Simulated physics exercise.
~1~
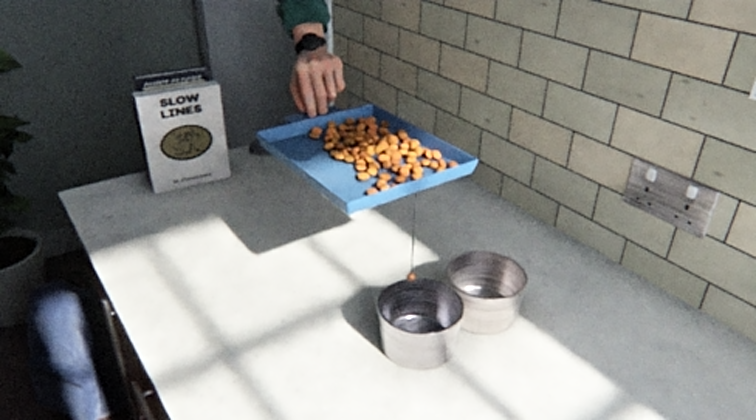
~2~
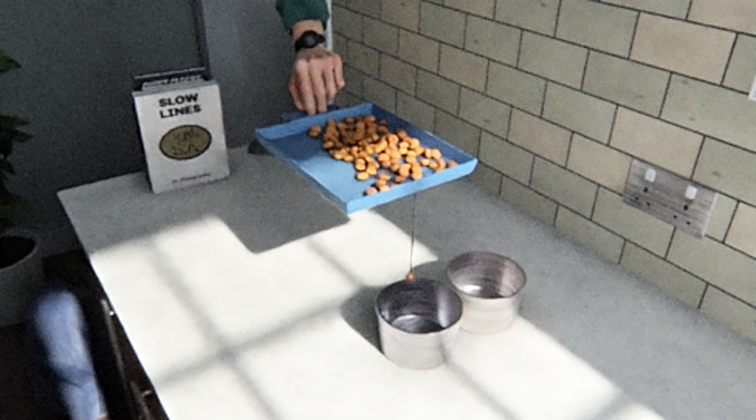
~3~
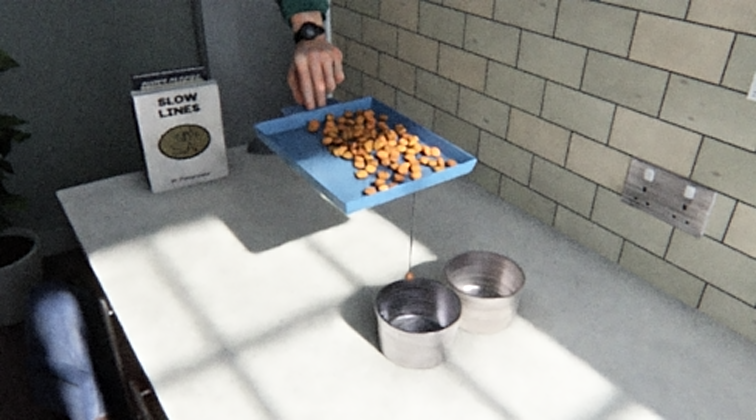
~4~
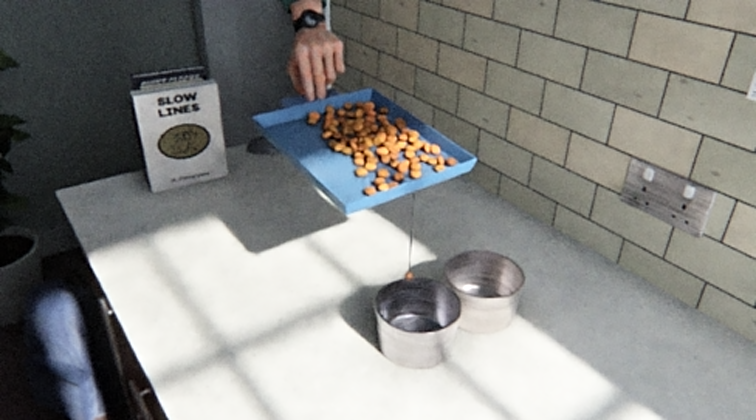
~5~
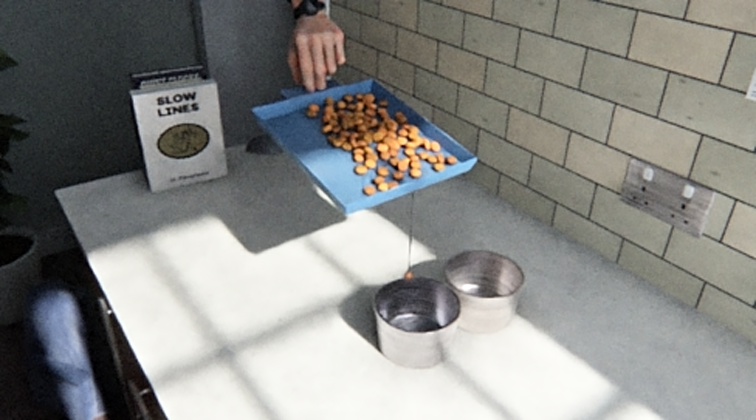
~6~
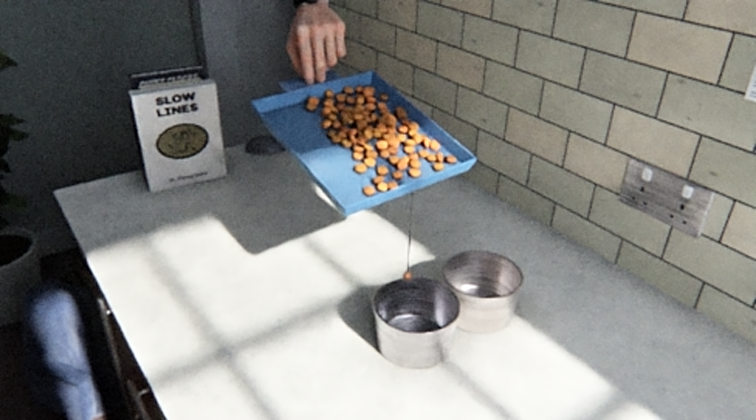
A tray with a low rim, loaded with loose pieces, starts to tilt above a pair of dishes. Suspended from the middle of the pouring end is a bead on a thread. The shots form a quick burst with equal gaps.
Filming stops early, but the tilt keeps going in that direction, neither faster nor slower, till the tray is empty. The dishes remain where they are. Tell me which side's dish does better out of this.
The dish on the left does better.
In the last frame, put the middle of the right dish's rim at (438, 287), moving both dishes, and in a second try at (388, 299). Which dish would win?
One: The left-hand dish. Two: The dish on the right.
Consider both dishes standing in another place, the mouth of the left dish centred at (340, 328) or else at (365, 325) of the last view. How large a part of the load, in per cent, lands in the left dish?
Approximately 30 percent, followed by approximately 50 percent.
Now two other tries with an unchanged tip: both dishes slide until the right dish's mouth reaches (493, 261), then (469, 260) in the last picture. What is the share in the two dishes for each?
The first comes to 20 percent and the second to 20 percent.
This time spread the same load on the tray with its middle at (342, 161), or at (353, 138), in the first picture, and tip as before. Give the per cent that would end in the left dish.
First about 40, then 50 per cent.
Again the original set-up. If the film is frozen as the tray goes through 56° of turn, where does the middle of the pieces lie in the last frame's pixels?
Near (399, 162).
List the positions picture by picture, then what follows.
Corners of the pouring end (349, 200) and (473, 159), level; middle of the load (372, 148), bits of cat kibble; left dish (447, 344); right dish (512, 310); bead on its thread (411, 277), in the first frame.
Corners of the pouring end (348, 200) and (472, 159), level; middle of the load (371, 147), in the second frame.
Corners of the pouring end (347, 201) and (472, 159), tipped barely, lowest at the left corner; middle of the load (370, 143), in the third frame.
Corners of the pouring end (347, 202) and (472, 158), tipped a little, lowest at the left corner; middle of the load (370, 138), in the fourth frame.
Corners of the pouring end (347, 203) and (472, 157), tipped a little, lowest at the left corner; middle of the load (370, 133), in the fifth frame.
Corners of the pouring end (346, 204) and (472, 158), tipped a little, lowest at the left corner; middle of the load (370, 129); left dish (443, 343); right dish (508, 309), in the sixth frame.
Just after the last frame, tray tipped steeply; almost all on the tray; just a few in the air.
A moment on, tray tipped right over; the larger part on the tray; just a few in the left dish; about a tenth outside both; about a tenth in the air.
Further on, tray tipped past a quarter turn; roughly a third in the left dish; just a few in the right dish; roughly two thirds outside both.
When it is over, tray tipped past a quarter turn; roughly a third in the left dish; just a few in the right dish; roughly two thirds outside both.
